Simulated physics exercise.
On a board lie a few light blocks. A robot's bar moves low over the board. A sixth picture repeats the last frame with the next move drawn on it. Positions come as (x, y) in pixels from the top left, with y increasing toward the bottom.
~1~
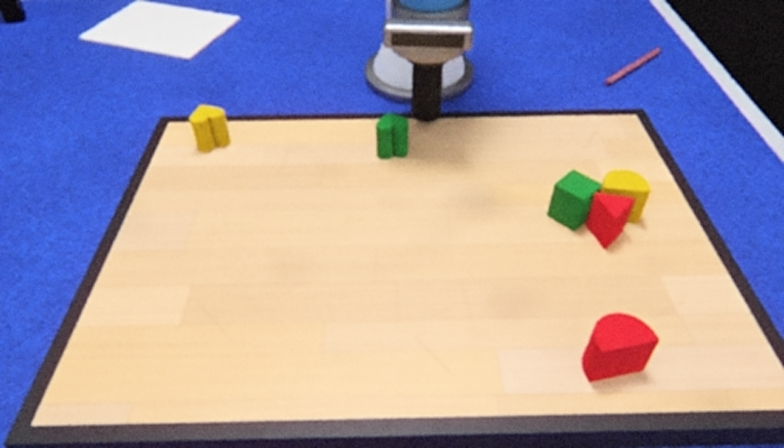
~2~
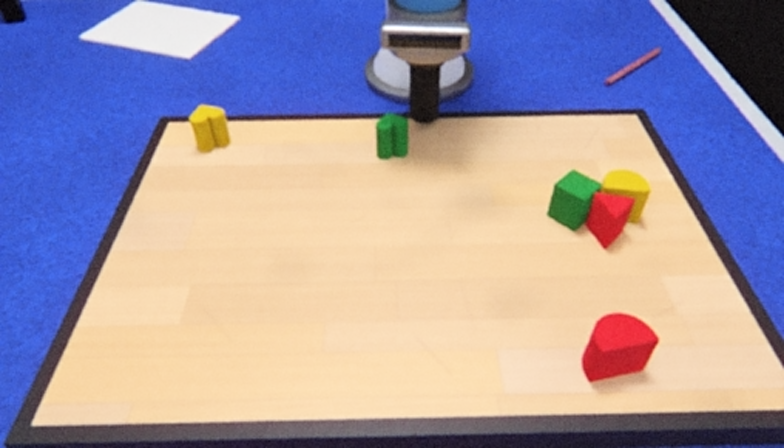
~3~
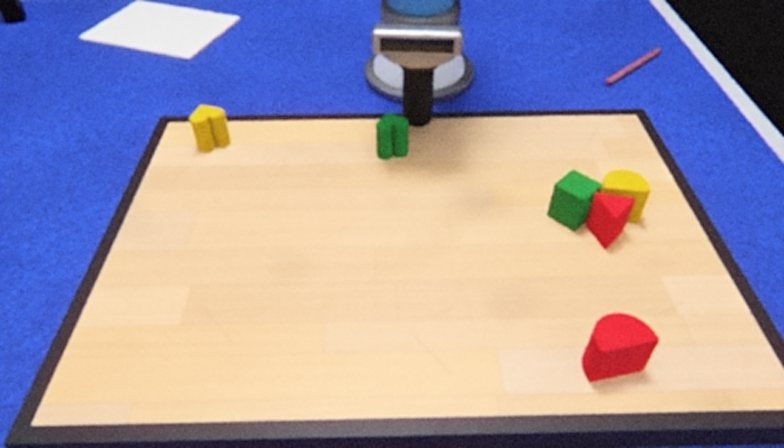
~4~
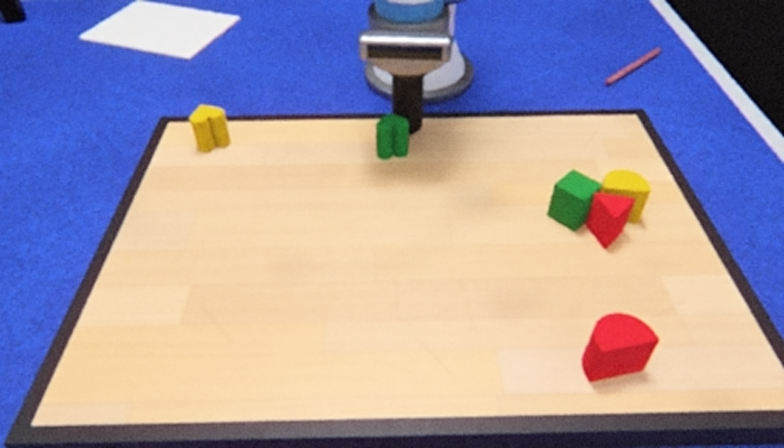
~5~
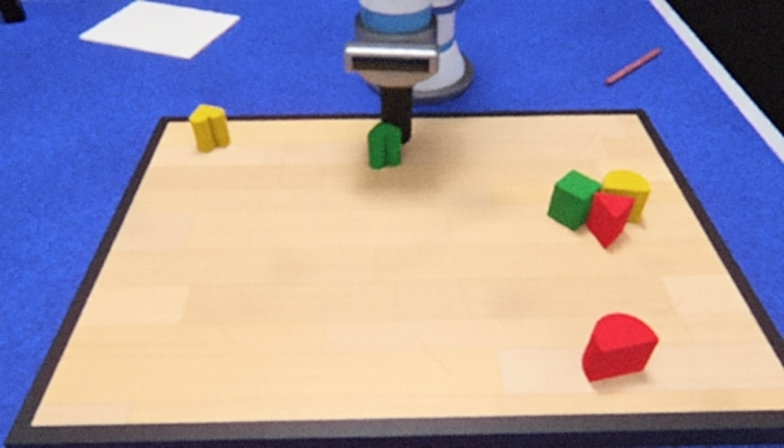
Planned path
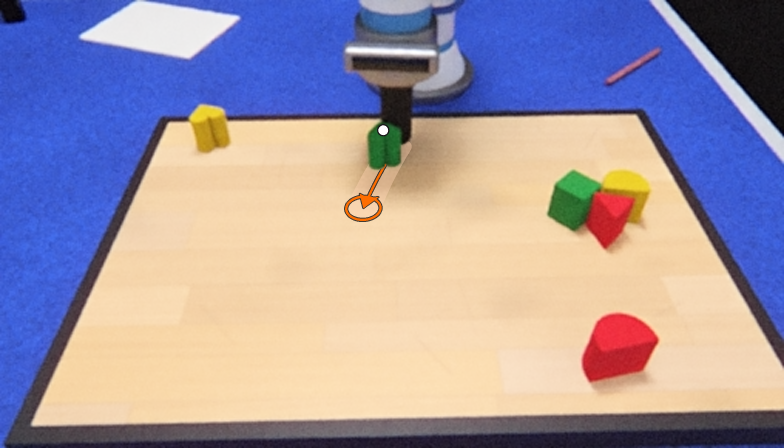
To begin with, a robot's dark bar stands at the far edge of a wooden board, just right of a green heart-shaped block, with yellow, red and green blocks lying around. The bar edges left, then moves slightly nearer and nudges the green block a little toward the viewer and left.
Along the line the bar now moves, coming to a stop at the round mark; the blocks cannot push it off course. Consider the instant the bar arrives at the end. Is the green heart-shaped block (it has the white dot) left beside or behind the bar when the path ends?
That would be a no.
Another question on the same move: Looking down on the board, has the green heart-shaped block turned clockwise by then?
Yes.
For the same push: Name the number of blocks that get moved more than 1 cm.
Answer: One block.
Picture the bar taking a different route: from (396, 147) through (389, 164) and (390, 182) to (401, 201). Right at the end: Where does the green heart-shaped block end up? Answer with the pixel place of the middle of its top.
Its top middle will sit at (363, 161).
The line goes from (396, 147) over (385, 165) and (374, 186) to (363, 208); the dot is on the green heart-shaped block.
What follows on the original path. One third of the way, bar (384, 157); green heart-shaped block (368, 150).
Two thirds of the way, bar (373, 177); green heart-shaped block (353, 171), turned 15° clockwise.
At the end, bar (363, 199); green heart-shaped block (337, 192), turned 25° clockwise.
